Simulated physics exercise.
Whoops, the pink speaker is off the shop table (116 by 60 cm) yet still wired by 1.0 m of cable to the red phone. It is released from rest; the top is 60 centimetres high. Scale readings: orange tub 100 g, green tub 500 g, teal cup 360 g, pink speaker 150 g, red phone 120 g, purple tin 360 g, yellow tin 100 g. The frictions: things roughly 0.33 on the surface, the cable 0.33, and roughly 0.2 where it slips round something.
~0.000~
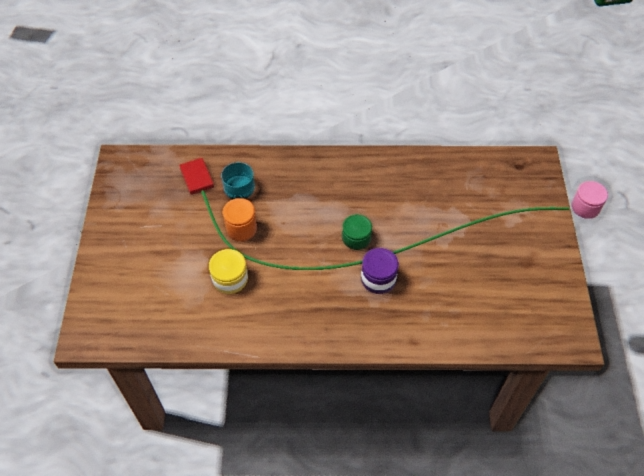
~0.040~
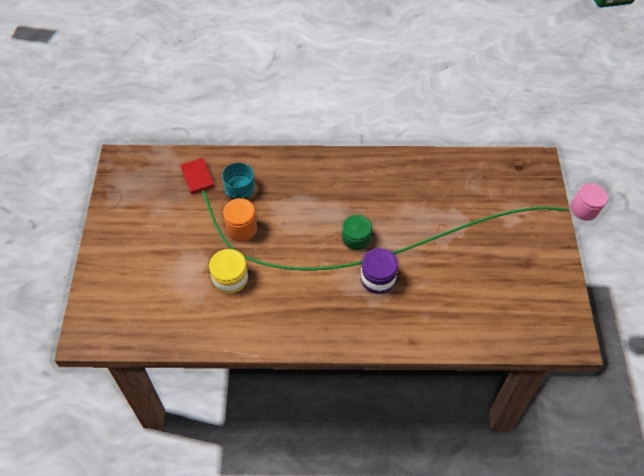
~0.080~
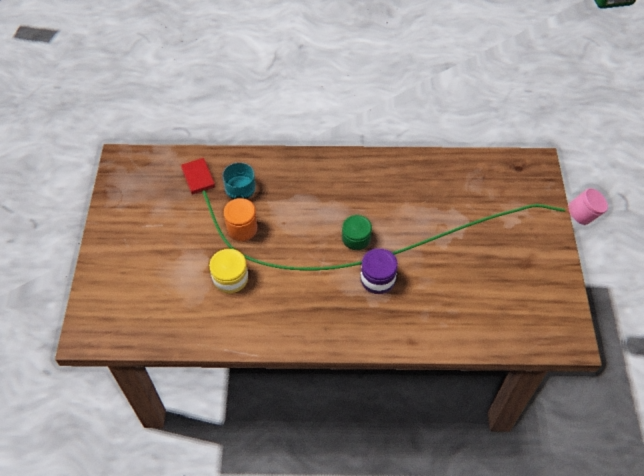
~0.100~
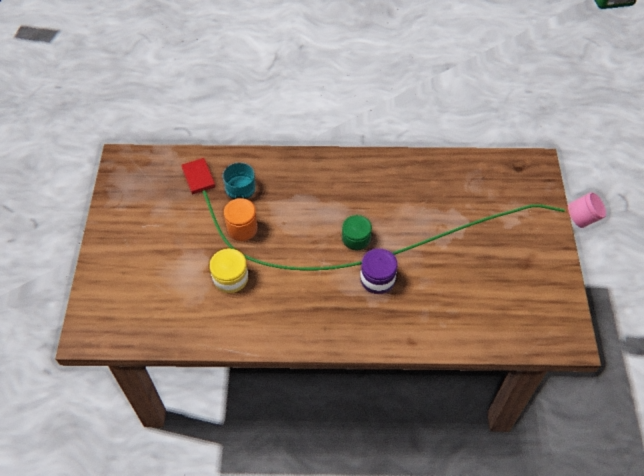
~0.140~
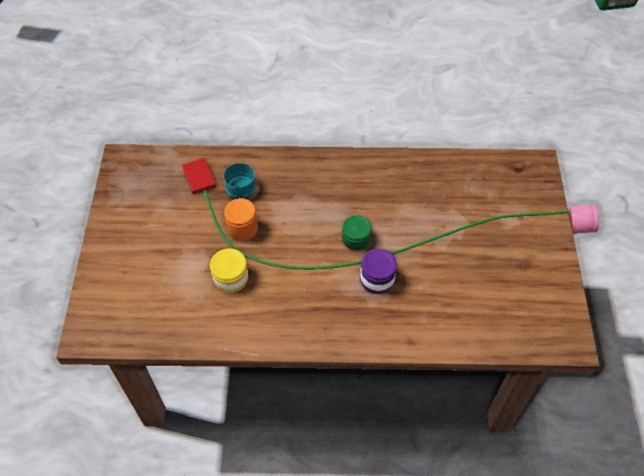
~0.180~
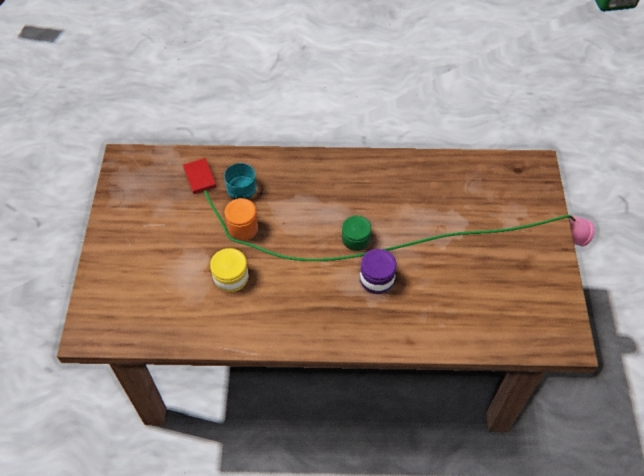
A wooden table stands on a pale marbled floor, seen from above and in front by a still camera. On it lie a flat red phone, a teal cup, orange and green tubs, and yellow and purple tins, with a green cable running to a pink object past the right edge. The pink object sinks slightly, turning, as the cable shifts while everything else stays put.
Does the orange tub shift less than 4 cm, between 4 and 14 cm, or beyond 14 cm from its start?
It is left at mid-distance.
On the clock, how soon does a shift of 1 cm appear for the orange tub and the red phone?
Orange tub 0.22 s; red phone 0.24 s, roughly.
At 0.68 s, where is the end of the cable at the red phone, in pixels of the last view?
At about pixel (260, 222).
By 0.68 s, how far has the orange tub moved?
Approx. shift - orange tub 10 cm.
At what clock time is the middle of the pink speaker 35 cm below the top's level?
Roughly 0.80 s.
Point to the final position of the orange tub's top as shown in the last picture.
End position in the last picture: Approx. (271, 182).
By 0.4 s, the cable's tail end at (232, 210); orange tub 11 cm off its start, pink speaker over the edge, red phone 9 cm off its start.
By 0.7 s, the cable's tail end at (260, 222); orange tub 11 cm off its start, red phone 16 cm off its start, pink speaker over the edge.
By 0.9 s, the cable's tail end at (306, 237); orange tub 11 cm off its start at (271, 182), red phone 28 cm off its start at (287, 229), pink speaker over the edge.
By 1.2 s, the cable's tail end at (348, 249); orange tub 11 cm off its start, red phone 39 cm off its start, pink speaker over the edge.
By 2.4 s, the cable's tail end at (353, 251); orange tub 11 cm off its start at (271, 182), red phone 41 cm off its start at (334, 257), pink speaker over the edge.
